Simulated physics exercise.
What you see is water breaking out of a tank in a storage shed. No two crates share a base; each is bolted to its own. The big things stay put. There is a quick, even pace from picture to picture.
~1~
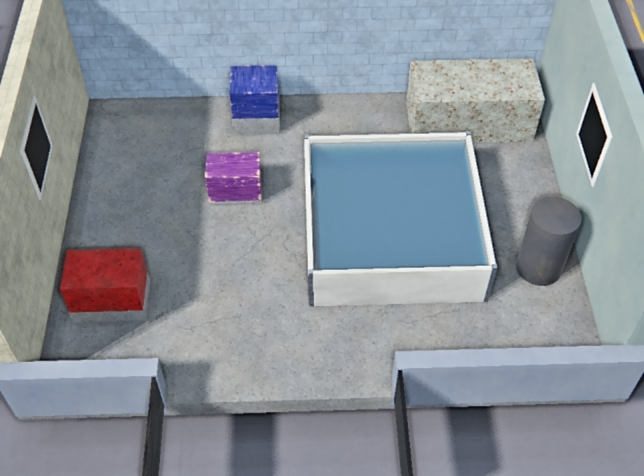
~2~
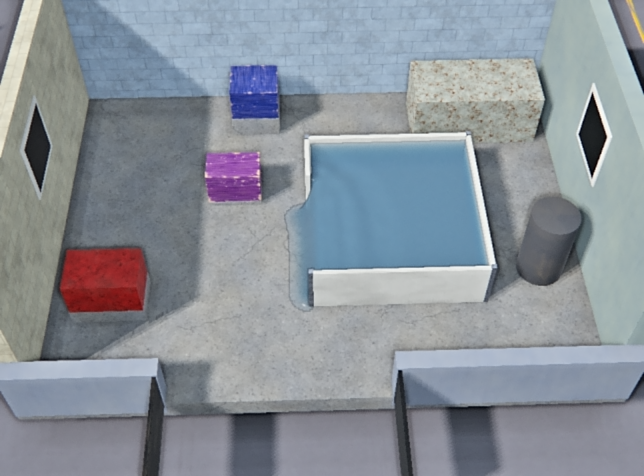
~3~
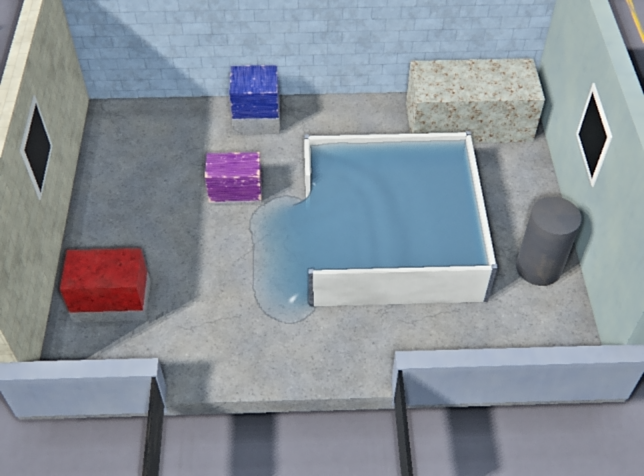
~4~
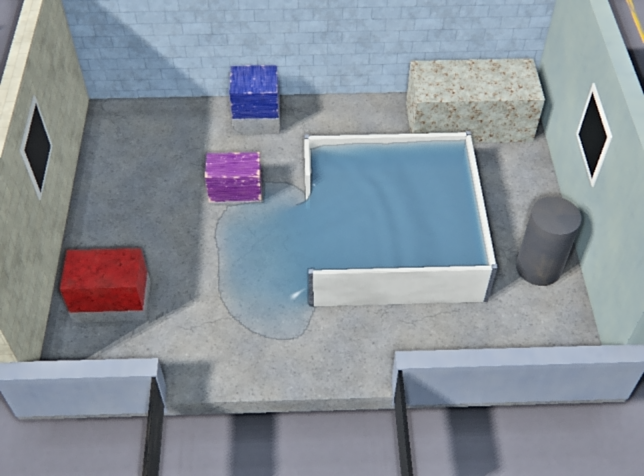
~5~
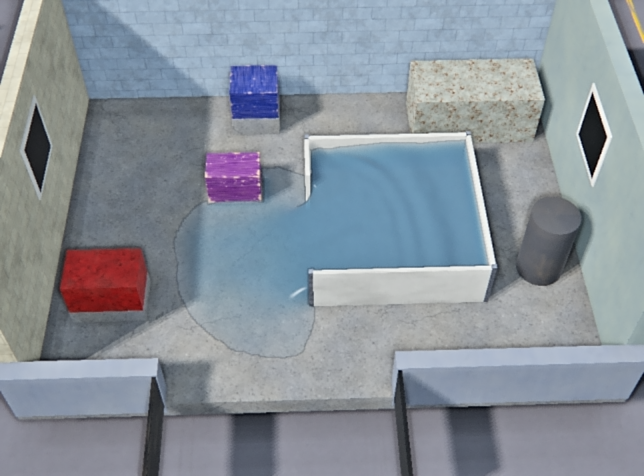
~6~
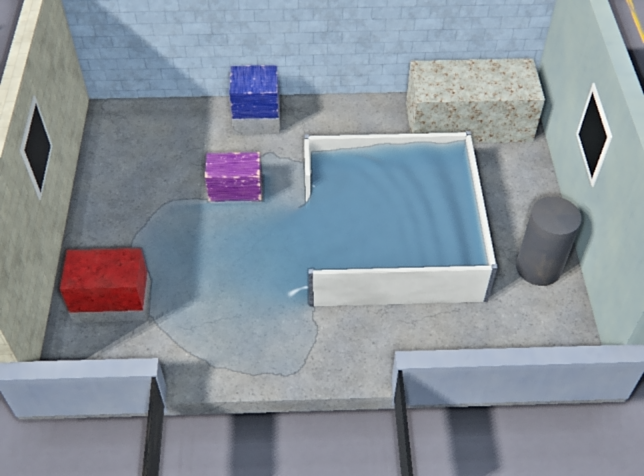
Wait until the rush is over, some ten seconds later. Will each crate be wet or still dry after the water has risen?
Afterwards the purple crate is wet, the red crate is wet, the blue crate is still dry.
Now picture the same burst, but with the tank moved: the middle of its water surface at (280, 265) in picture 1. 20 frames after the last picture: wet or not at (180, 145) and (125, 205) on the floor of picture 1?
The first spot is wetted, while the second is wetted.
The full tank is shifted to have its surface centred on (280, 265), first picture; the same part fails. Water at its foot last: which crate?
Answer: The one in blue.
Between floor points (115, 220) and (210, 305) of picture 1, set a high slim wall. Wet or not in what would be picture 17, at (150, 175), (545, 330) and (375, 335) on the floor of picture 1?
Taking the three spots in order: Soaked, spared, spared.
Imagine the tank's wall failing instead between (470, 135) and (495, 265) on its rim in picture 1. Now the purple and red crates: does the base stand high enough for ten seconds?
The purple crate is reached; the red crate is not reached.
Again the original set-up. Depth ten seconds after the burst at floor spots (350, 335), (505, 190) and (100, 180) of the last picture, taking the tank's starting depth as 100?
In order: About 0, 2 and 14 in a hundred.
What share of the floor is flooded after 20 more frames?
That should be about 45 %.
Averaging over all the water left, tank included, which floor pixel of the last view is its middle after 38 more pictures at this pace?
It is near (244, 213).
A moment on, water covers 35 % of the floor; the purple crate water round its plinth, the red crate water round its plinth, the blue crate water round its plinth.
Next, water covers 40 % of the floor; the purple crate water round its plinth, the red crate water round its plinth, the blue crate water round its plinth.
Then, water covers 45 % of the floor; the purple crate water round its plinth, the red crate water round its plinth, the blue crate water round its plinth.
Later, water covers 75 % of the floor; the purple crate water round its plinth, the red crate water round its plinth, the blue crate water round its plinth.
In the end, water covers 80 % of the floor; the purple crate was topped, the red crate was topped, the blue crate stayed above the water.
